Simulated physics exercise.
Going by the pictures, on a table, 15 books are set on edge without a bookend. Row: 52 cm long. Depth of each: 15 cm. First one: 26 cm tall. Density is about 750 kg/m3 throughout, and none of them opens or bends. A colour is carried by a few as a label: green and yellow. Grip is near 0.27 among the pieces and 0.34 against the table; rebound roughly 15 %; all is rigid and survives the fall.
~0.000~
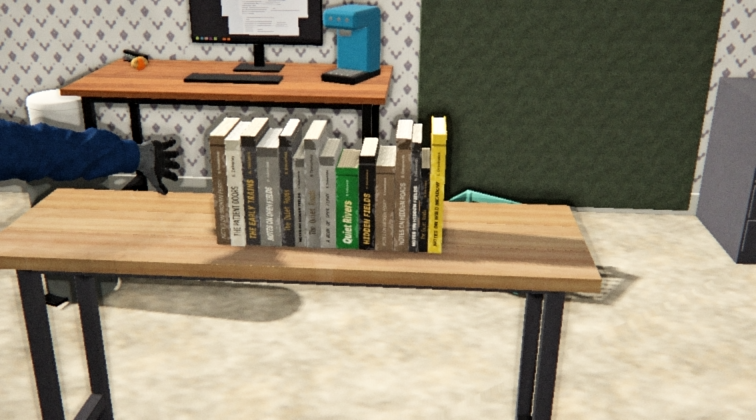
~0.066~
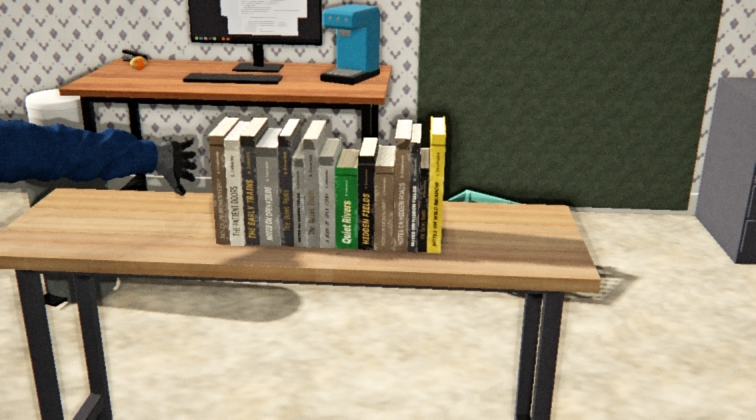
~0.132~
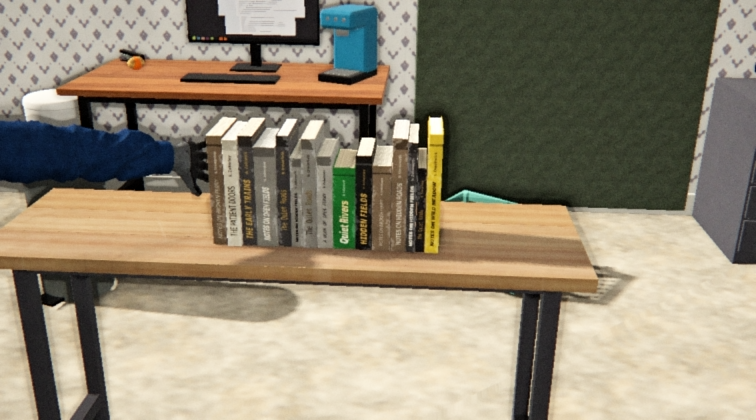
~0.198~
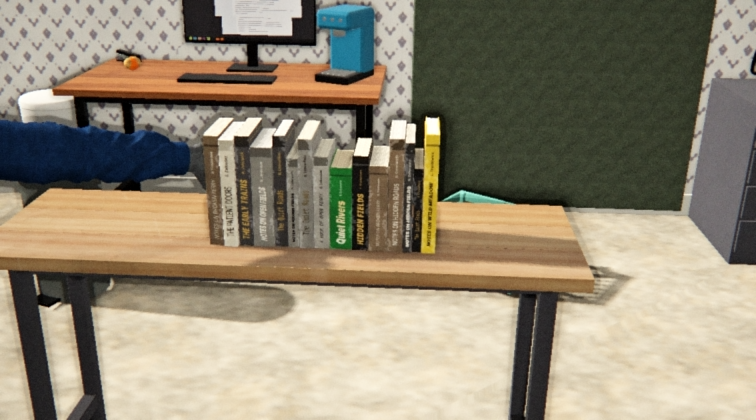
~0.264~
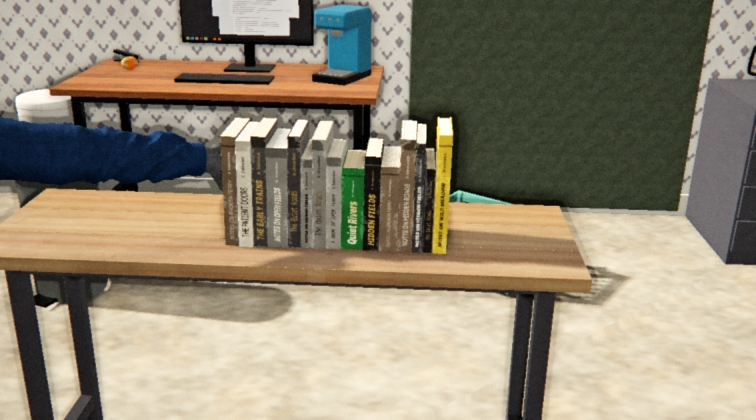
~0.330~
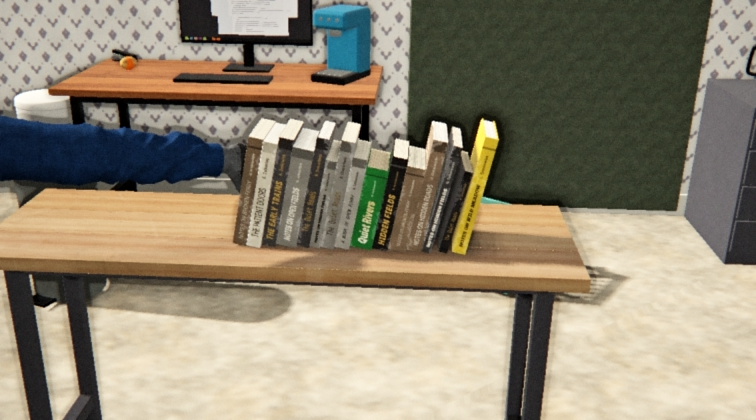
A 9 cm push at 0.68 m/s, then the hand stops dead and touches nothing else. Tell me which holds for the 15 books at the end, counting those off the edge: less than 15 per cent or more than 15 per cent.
For the 15 books, less than 15 per cent of them.
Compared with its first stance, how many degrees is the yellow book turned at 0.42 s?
About 50°.
By 0.42 s, none of the 15 books off the edge, 15 disturbed; yellow book tilted 46°; green book tilted 30°.
By 0.70 s, none of the 15 books off the edge, 15 disturbed; yellow book on its side; green book tilted 50°.
When it is over (1.3 s), 1 of the 15 books off the edge; yellow book on its side; green book tilted 50°. That is 7 per cent. In pixels of the last frame, middles, green book near (420, 207).
